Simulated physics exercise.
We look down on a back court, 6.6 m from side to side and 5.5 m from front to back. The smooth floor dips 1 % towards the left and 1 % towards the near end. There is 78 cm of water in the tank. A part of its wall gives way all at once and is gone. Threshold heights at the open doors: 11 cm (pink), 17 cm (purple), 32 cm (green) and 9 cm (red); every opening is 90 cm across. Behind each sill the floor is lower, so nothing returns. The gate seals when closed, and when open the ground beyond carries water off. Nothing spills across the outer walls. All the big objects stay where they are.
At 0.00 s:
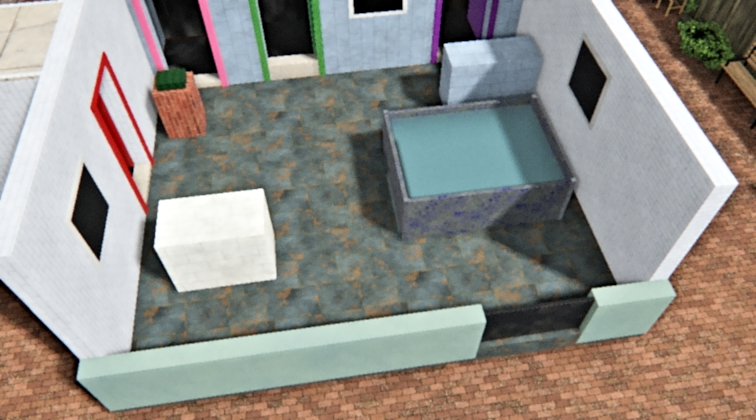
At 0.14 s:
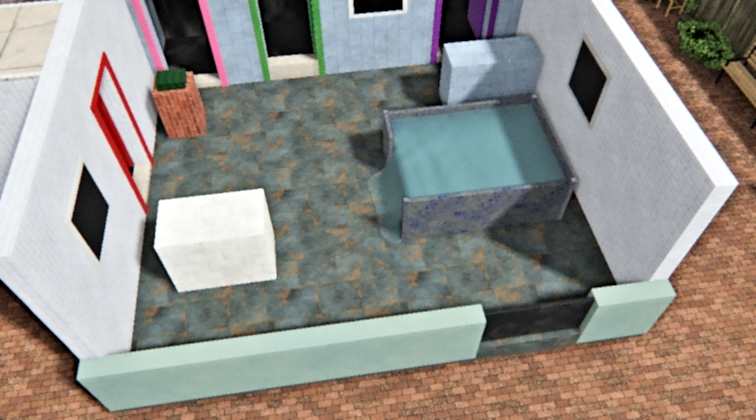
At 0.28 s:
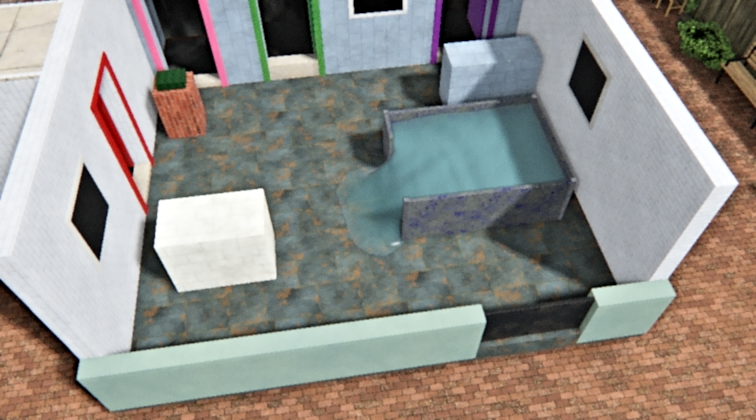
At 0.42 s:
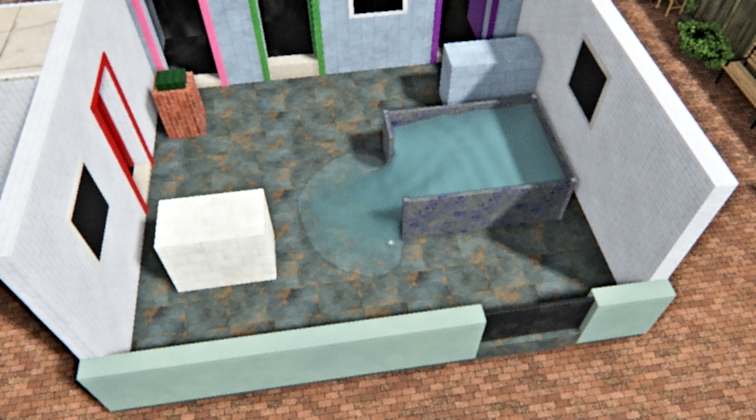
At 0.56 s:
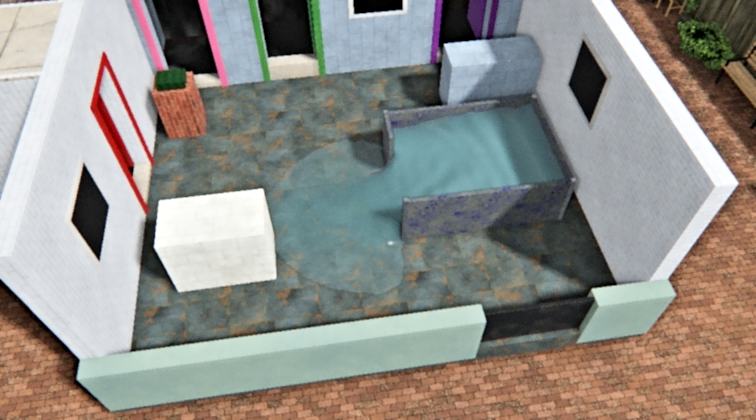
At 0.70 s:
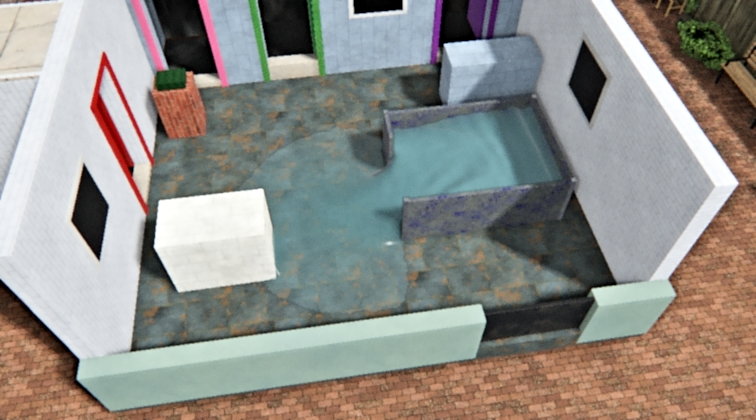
Seen from above, a walled court with white side walls, a mottled grey-brown floor and a low pale green front wall holds a large blue-grey tank of water at right. A white block stands at left, near a red-edged doorway and a brick planter, with a pale blue block behind the tank. The tank's left side opens and water pours out, spreading leftward across the floor to the white block, while the camera stays still.
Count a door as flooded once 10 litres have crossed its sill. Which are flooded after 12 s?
Door by door: At the pink door it goes over the limit; at the purple door it stays under the limit; at the green door it keeps below the limit; at the red door it passes the limit.
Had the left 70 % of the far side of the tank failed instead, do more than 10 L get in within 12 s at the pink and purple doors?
Then: Pink above, purple past it.
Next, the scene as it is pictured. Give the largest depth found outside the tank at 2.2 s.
Roughly 43 cm.
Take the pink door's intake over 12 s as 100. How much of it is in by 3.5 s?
Some 30 per cent by then.
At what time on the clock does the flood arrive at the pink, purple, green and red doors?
Arrival: Pink 2.2 s, purple 6.5 s, green 2.6 s, red 1.2 s.
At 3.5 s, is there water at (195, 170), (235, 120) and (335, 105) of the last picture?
In that order: Under water, flooded, dry.
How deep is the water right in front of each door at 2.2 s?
In cm: Pink 1, purple 0, green 0, red 31.
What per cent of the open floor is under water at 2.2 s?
Some 50 per cent of it.
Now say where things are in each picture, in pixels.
In the first picture, still water, 78 cm deep, in the tank at (474, 149).
In the second picture, the front is at (378, 175), 0.7 m from the gap at (399, 192); 0.3 m2 of floor is under water; 78 cm left at the back of the tank.
In the third picture, the front is at (348, 179), 1.0 m from the gap at (399, 194); 1.1 m2 of floor is under water; 78 cm left at the back of the tank.
In the fourth picture, water pours out at (399, 195) and has run 1.5 m, to (304, 196); typically 10 cm deep outside, 78 cm at the tank's back.
In the fifth picture, water pours out at (399, 196) and has run 2.1 m, to a hidden place; typically 7 cm deep outside, 73 cm at the tank's back.
In the sixth picture, water pours out at (399, 195) and has run 2.8 m, to a hidden place; typically 6 cm deep outside, 65 cm at the tank's back.
After 1.4 s water covers 40 % of the floor and is deepest (46 cm) near (279, 244); pink door not reached, purple door not reached, green door not reached, red door 16 cm at the sill, 4 L in.
After 2.2 s water covers 50 % of the floor and is deepest (43 cm) near (128, 382); pink door 1 cm at the sill, 0 L in, purple door not reached, green door not reached, red door 31 cm at the sill, 80 L in.
After 3.5 s water covers 60 % of the floor and is deepest (34 cm) near (138, 294); pink door 15 cm at the sill, 8 L in, purple door not reached, green door 1 cm at the sill, 0 L in, red door 25 cm at the sill, 243 L in.
After 7.0 s water covers 95 % of the floor and is deepest (18 cm) near (137, 306); pink door 9 cm at the sill, 27 L in, purple door 3 cm at the sill, 0 L in, green door 10 cm at the sill, 0 L in, red door 16 cm at the sill, 398 L in.
After 12.0 s water covers 100 % of the floor and is deepest (12 cm) near (128, 382); pink door 6 cm at the sill, 28 L in, purple door 10 cm at the sill, 0 L in, green door 6 cm at the sill, 0 L in, red door 9 cm at the sill, 428 L in.
